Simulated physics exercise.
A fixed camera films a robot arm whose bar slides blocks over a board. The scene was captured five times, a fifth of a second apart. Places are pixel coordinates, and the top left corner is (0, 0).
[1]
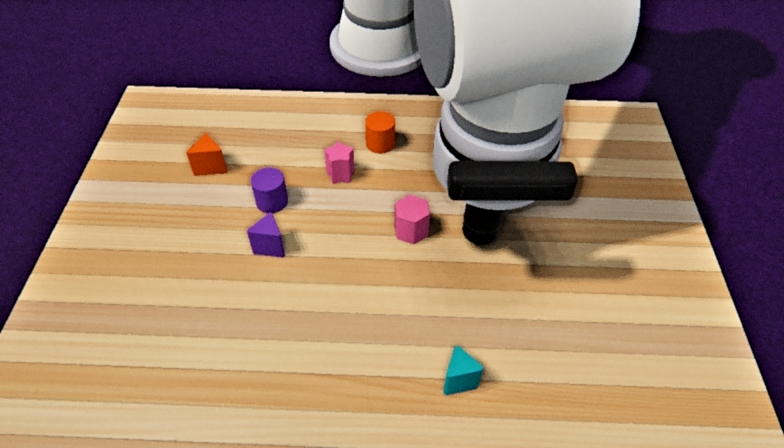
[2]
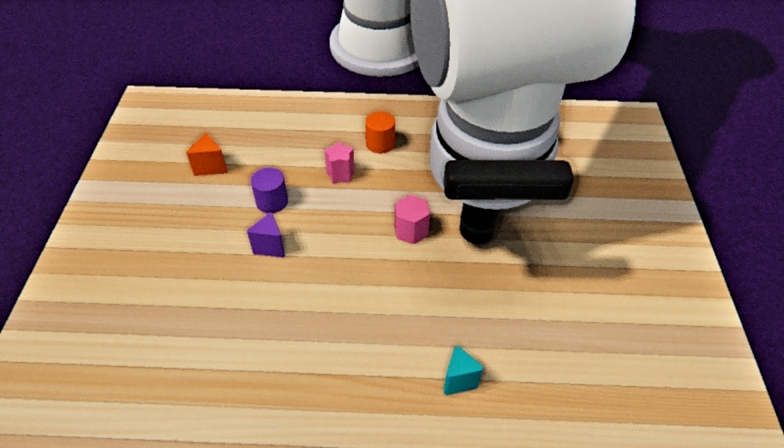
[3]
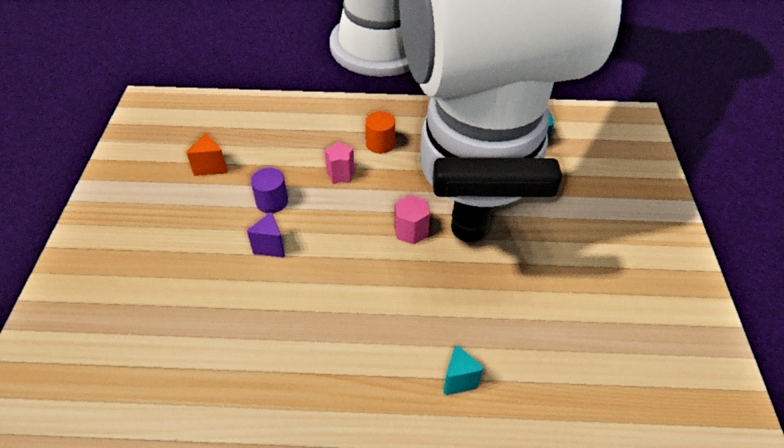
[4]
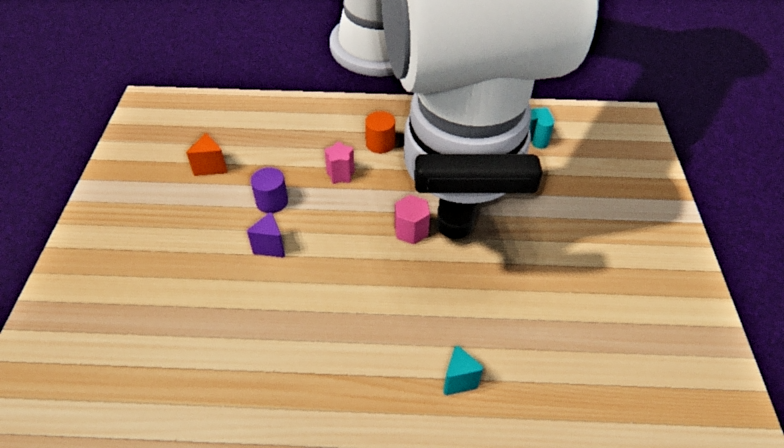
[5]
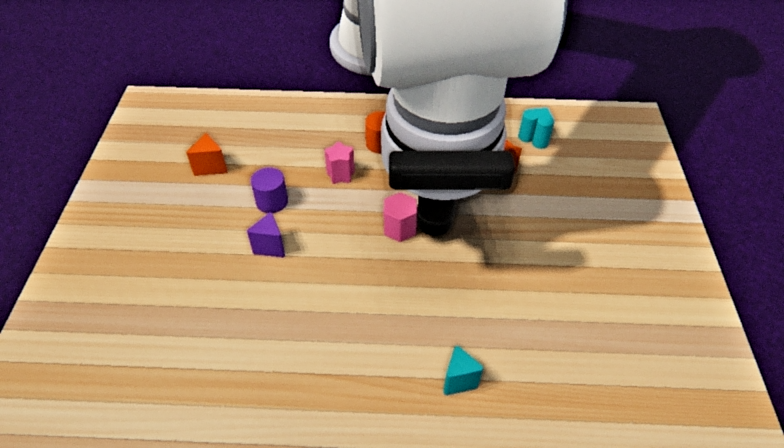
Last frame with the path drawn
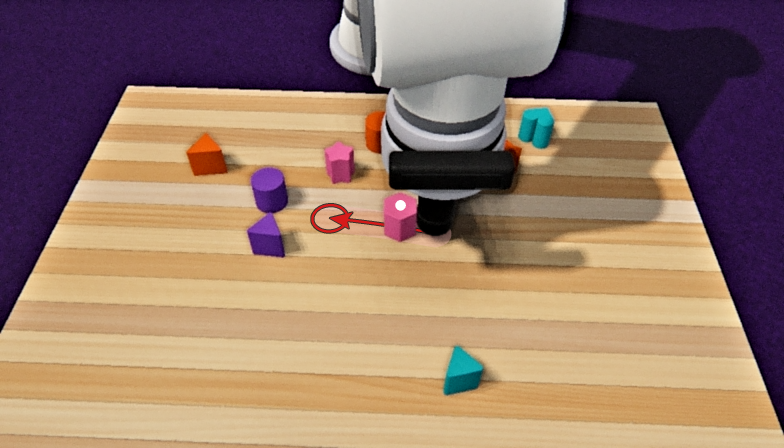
On a striped wooden tabletop, a robot arm moving its black tip slowly left, then nudging a pink six-sided block slightly left.
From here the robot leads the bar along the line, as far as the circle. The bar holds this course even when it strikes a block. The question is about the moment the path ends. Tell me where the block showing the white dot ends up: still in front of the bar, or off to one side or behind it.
Still leading.
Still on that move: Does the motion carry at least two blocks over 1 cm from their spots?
I'd say no.
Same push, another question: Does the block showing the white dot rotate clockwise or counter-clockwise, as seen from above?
The twist is clockwise.
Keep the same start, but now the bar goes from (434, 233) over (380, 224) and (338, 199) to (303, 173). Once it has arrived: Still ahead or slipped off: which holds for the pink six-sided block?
The bar will have lost it.
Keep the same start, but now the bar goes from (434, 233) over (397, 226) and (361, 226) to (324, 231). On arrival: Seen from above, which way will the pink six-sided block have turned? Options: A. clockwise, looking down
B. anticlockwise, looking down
Answer: A.
Drawn move, from (434, 233) over (382, 224) to (330, 218); the dot is on the pink six-sided block.
On the path given first. One third of the way, bar (399, 217); pink six-sided block (365, 198).
Two thirds of the way, bar (364, 212); pink six-sided block (331, 191), turned 20° clockwise.
At the end, bar (329, 208); pink star block still; pink six-sided block (297, 185), turned 30° clockwise.
